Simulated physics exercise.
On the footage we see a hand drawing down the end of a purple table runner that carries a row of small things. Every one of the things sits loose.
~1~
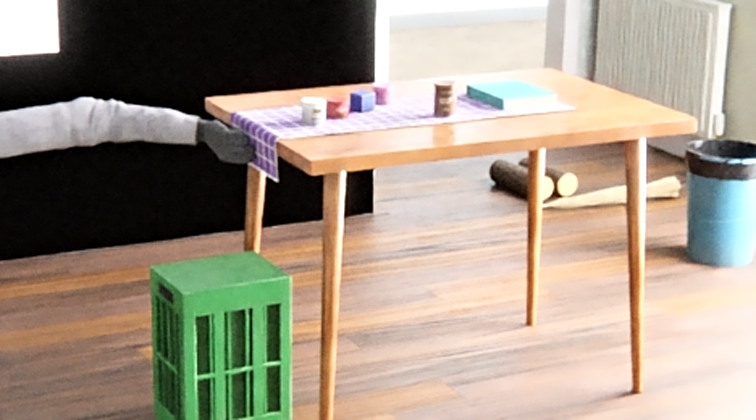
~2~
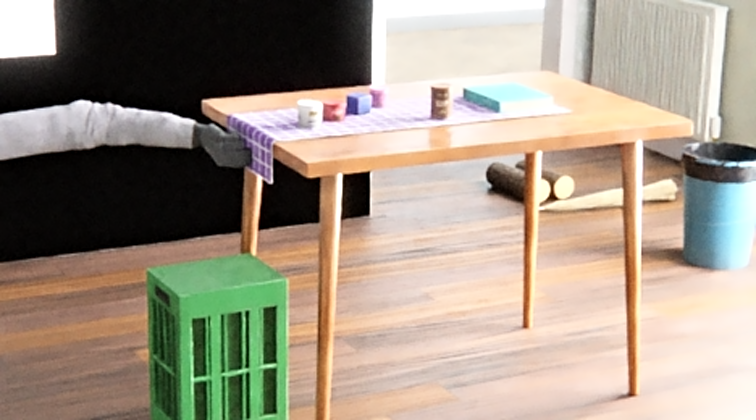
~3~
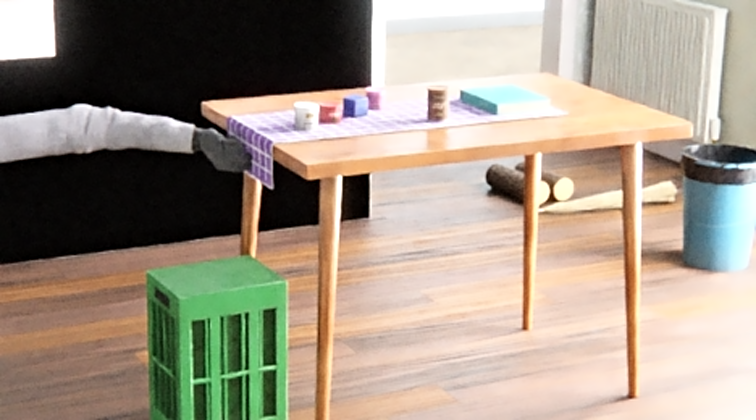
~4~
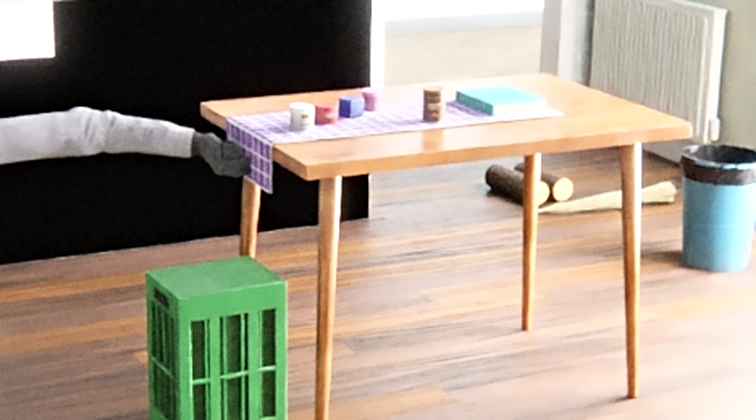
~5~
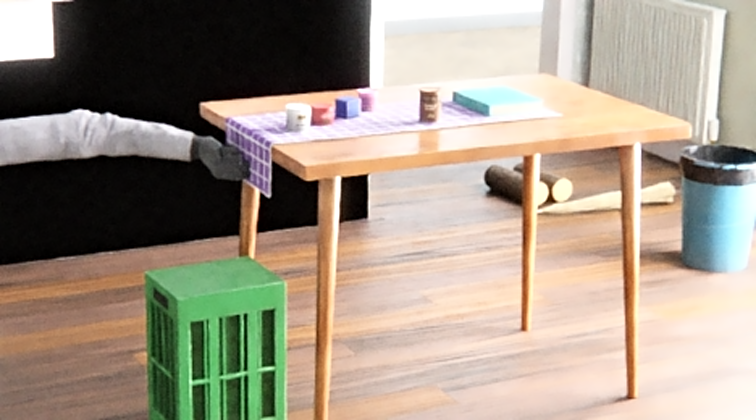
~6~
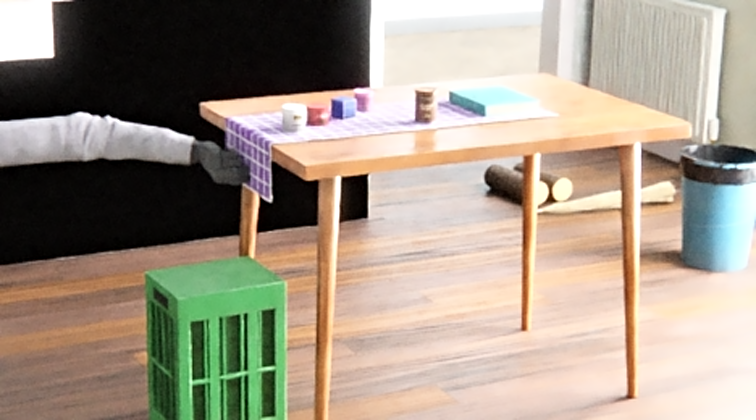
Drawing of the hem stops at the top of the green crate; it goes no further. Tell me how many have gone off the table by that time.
By that time the count is two.
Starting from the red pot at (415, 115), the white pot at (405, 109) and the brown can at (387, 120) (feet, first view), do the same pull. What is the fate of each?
Outcome: Red pot stays aboard, white pot stays aboard, brown can stays aboard.
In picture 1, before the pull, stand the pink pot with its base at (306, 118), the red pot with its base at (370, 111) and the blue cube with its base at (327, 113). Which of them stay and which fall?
The pink pot is lost, the red pot stays aboard, the blue cube is lost.
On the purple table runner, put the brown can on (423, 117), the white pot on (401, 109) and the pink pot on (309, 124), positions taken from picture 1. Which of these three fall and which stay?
The brown can ends up still aboard; the white pot ends up still aboard; the pink pot ends up knocked off.
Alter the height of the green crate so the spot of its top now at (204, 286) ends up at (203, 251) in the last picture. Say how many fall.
The count would be 1.
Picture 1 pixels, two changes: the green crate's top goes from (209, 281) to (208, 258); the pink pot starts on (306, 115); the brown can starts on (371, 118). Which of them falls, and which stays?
The pink pot ends up off the top and the brown can ends up still on top.
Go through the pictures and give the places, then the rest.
The first picture shows hem (277, 181); white pot (313, 100); red pot (337, 99); blue cube (362, 92); pink pot (383, 85); brown can (445, 83); top of the crate (209, 281).
The second picture shows hem (272, 184); white pot (310, 103).
The third picture shows hem (273, 189); red pot (330, 104).
The fourth picture shows hem (271, 194); blue cube (351, 98); top of the crate (204, 285).
The fifth picture shows hem (270, 198); pink pot (368, 91).
The sixth picture shows hem (271, 202); white pot (294, 106); red pot (318, 106); blue cube (343, 99); pink pot (364, 91); brown can (426, 89).
Soon after, hem near (247, 210); all still up.
After that, hem near (246, 242); white pot gone.
And then, hem on the crate; white pot and red pot gone.
In the end, hem on the crate; white pot and red pot gone. It carries off two.
